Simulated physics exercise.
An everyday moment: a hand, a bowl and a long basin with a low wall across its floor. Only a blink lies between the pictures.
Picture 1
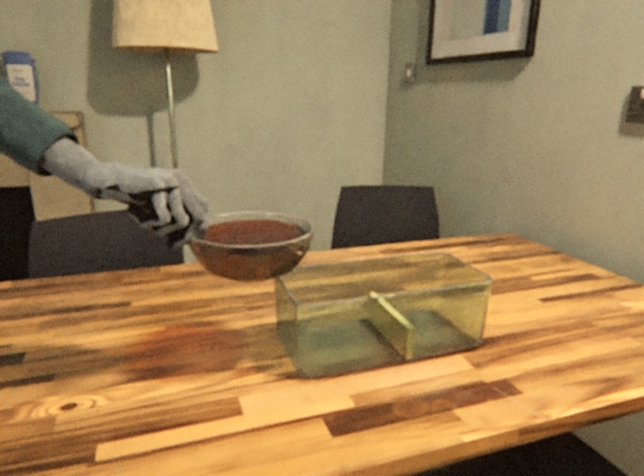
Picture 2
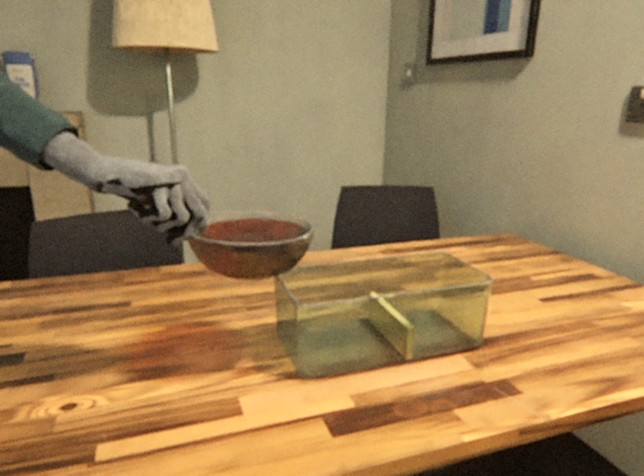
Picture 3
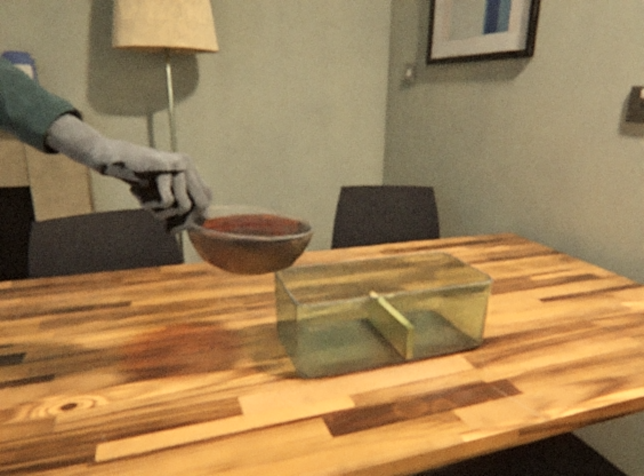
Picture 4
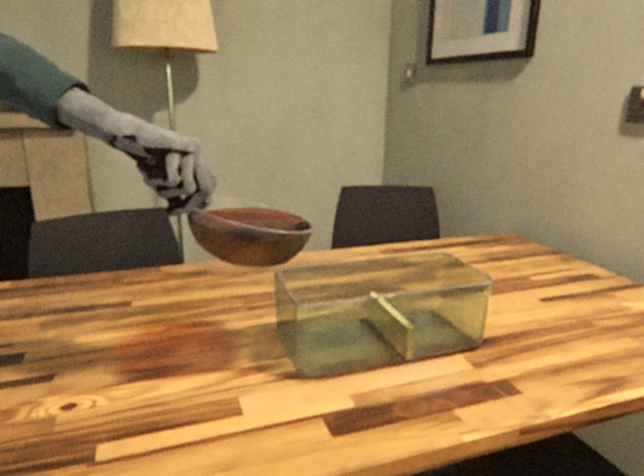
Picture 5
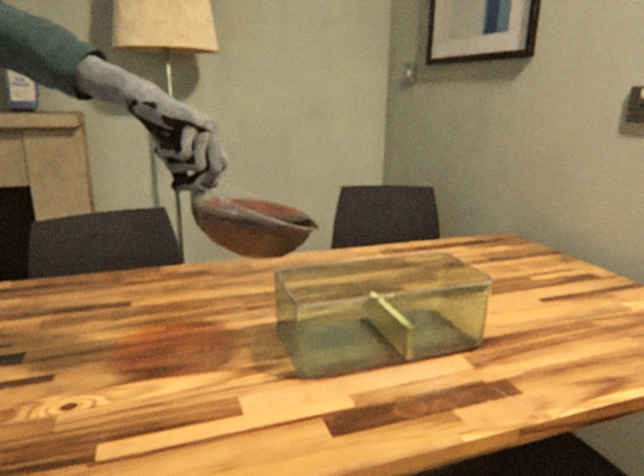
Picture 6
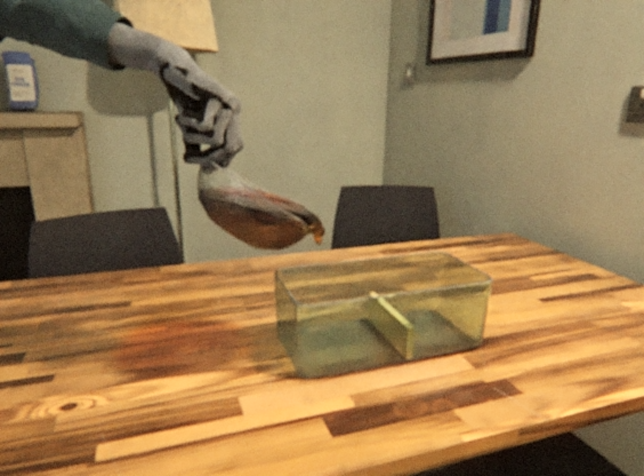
Gloved hand tilting a glass bowl of reddish liquid rightward above a divided clear basin, liquid starting over the lip.
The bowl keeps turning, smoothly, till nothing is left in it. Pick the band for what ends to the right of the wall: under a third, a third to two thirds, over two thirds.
In the end under a third is right of the wall.
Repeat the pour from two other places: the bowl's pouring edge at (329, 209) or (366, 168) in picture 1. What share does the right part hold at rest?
Near 55 % and 70 %.
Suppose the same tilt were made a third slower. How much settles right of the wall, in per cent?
Close to 15 per cent.
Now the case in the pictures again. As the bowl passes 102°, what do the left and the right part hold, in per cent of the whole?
The left part 35 per cent, the right part 0.
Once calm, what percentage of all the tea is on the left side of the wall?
It comes to 65 per cent or so.
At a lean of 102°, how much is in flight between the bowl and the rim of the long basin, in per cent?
Near 55 %.
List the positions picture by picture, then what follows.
Tilt 0°; pouring edge (310, 224); surface from (190, 238) to (306, 229); the long basin's rim runs from (285, 288) to (468, 266); the wall's top is at (390, 310), in the first picture.
Tilt 2°; pouring edge (310, 224); surface from (190, 236) to (307, 228), in the second picture.
Tilt 6°; pouring edge (310, 224); surface from (190, 230) to (307, 224), in the third picture.
Tilt 14°; pouring edge (310, 224); surface from (191, 221) to (308, 219), in the fourth picture.
Tilt 23°; pouring edge (309, 224); surface from (193, 207) to (308, 218); 4 per cent is over the edge, in the fifth picture.
Tilt 35°; pouring edge (309, 224); surface from (200, 192) to (297, 210); 10 per cent is over the edge, in the sixth picture.
A moment on, the bowl is tipped right over and 7 per cent is still to pour, 36 is left of the wall and 0 right of it.
Next, the bowl is tipped right over and 0 per cent is still to pour, 75 is left of the wall and 20 right of it.
Then the bowl is tipped right over and 0 per cent is still to pour, 68 is left of the wall and 21 right of it.
Later the bowl is tipped right over and 0 per cent is still to pour, 67 is left of the wall and 22 right of it.
At rest 67 per cent lies left of the wall, 22 right of it and 11 outside.
